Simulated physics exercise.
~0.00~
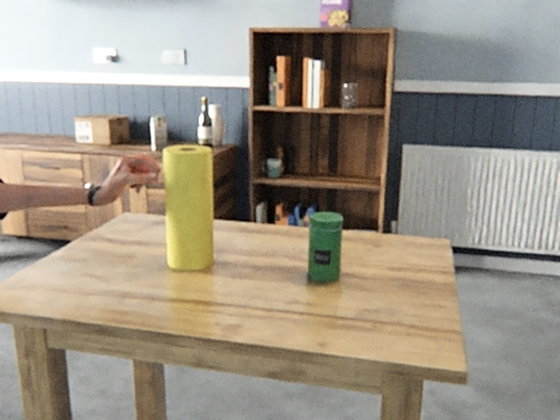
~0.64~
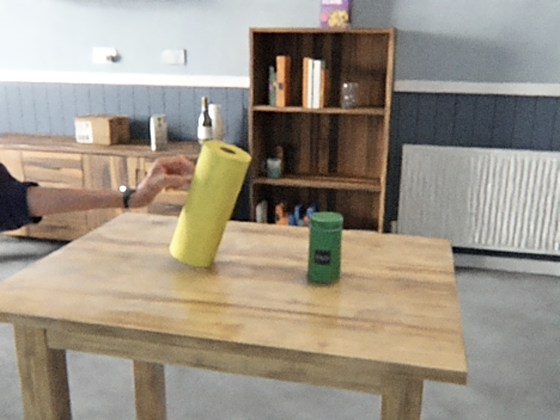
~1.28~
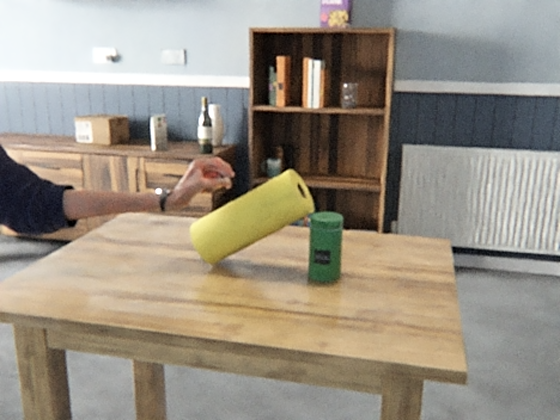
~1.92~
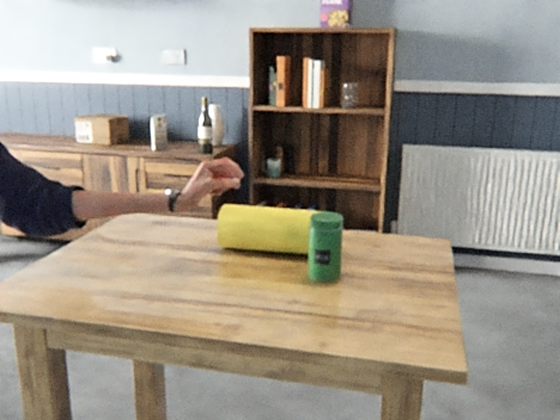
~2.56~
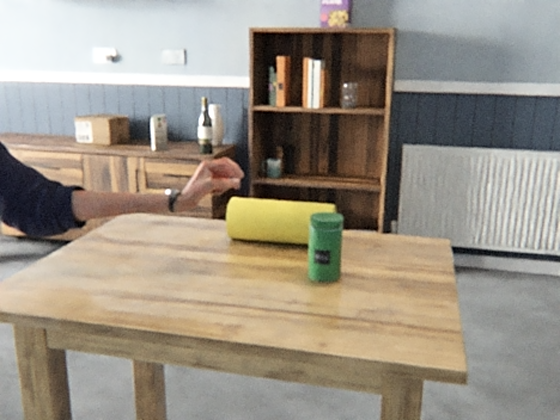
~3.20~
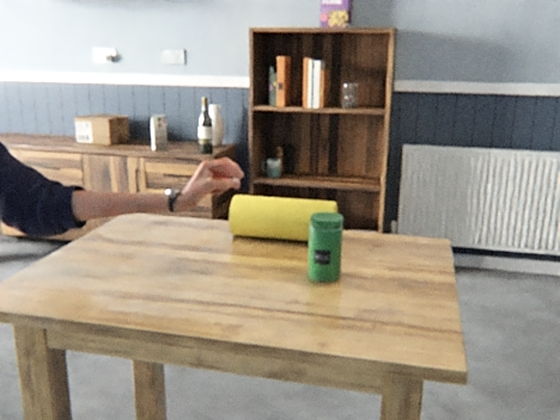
The video shows a hand reaching in from the left and pushing an upright yellow roll on a wooden table, tipping it rightward until it falls onto its side. It shifts slightly and comes to rest behind a green jar, which stays standing in place.
